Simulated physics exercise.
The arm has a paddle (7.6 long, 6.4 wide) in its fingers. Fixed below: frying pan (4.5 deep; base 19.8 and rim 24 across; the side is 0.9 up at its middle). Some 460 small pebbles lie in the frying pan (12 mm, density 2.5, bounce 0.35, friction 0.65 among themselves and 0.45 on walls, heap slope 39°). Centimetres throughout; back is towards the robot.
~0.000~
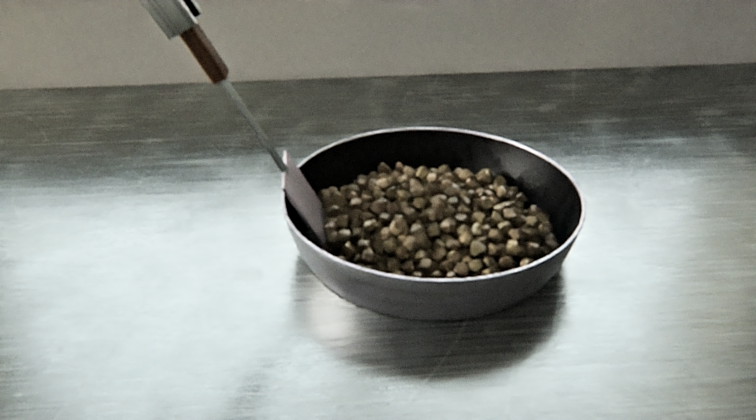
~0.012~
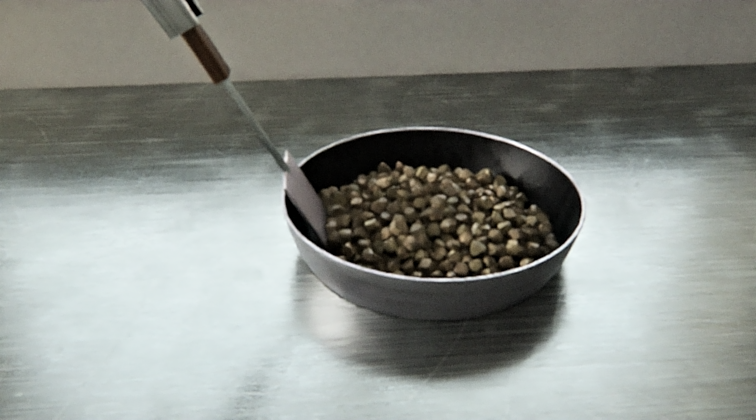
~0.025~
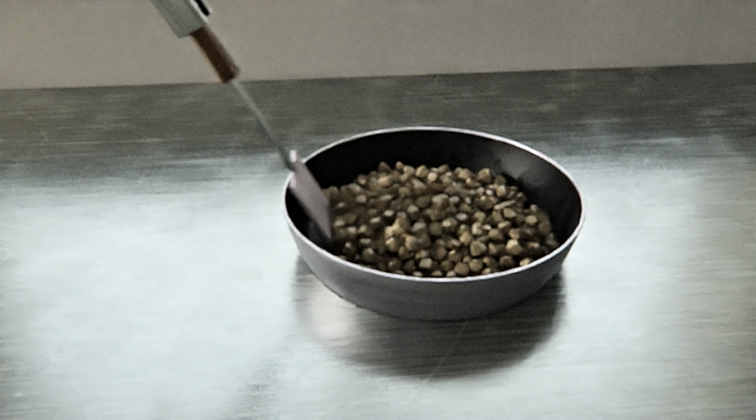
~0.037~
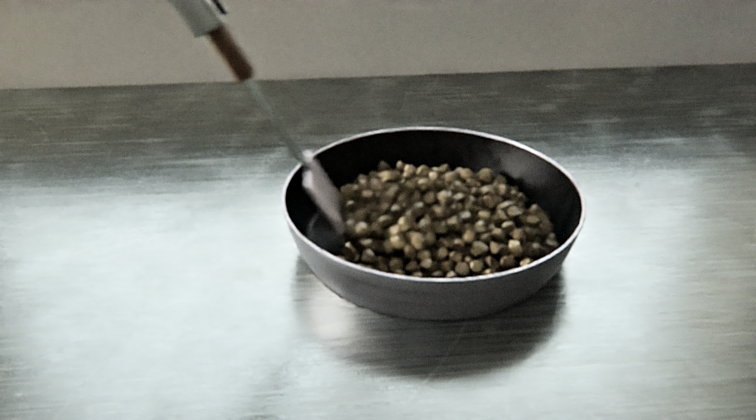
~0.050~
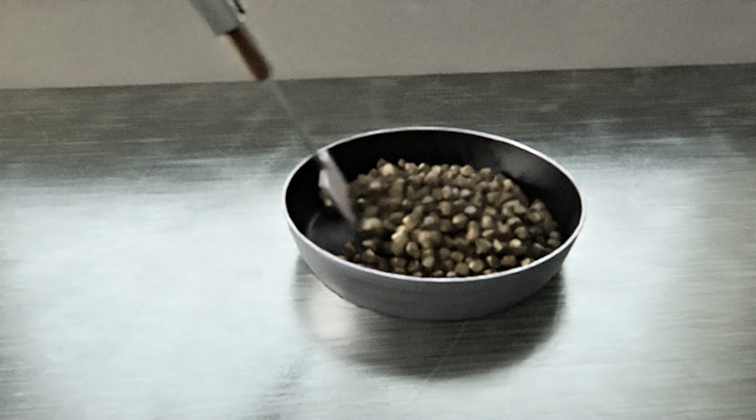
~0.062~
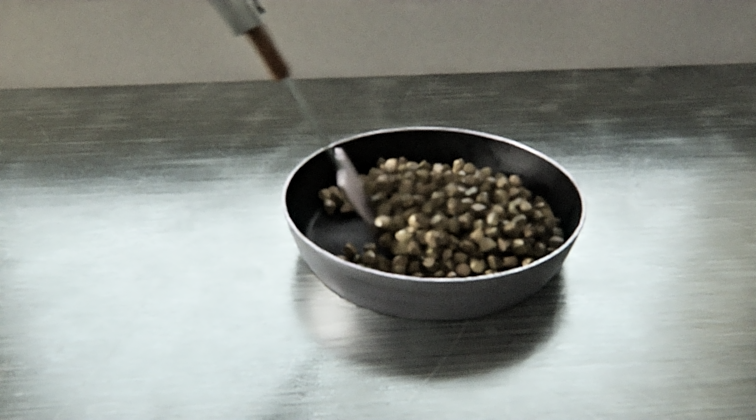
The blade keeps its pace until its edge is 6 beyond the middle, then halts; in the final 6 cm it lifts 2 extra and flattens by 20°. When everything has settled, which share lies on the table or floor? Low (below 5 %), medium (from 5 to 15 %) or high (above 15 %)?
Answer: Medium; from 5 to 15 % of the small pebbles finish on the table or floor.
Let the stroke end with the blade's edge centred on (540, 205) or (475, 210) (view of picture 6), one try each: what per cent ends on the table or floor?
About 20 and 0 per cent.
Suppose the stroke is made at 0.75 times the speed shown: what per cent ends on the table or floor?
Some 5 per cent.
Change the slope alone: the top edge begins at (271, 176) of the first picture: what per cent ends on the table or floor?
Some 5 per cent.
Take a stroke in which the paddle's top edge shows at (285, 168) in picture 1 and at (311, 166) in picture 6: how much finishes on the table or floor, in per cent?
About 0 per cent.
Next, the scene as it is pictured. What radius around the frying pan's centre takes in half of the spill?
Roughly 22 cm.
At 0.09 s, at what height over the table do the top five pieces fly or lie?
Roughly 6 cm.
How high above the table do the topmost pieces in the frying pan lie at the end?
About 5.5 cm.
By 0.09 s, sloping 63°, highest piece 7 above the table; 465 in the frying pan.
By 0.12 s, sloping 55°, highest piece 7 above the table; 465 in the frying pan.
By 0.34 s, sloping 43°, highest piece 8 above the table; 426 in the frying pan, 34 on the table or floor, 5 on the blade or in flight.
By 1.39 s, sloping 43°, highest piece 5 above the table; 425 in the frying pan, 40 on the table or floor.
Final count, 425 in the frying pan, 40 on the table or floor. That is 9 % on the table or floor.
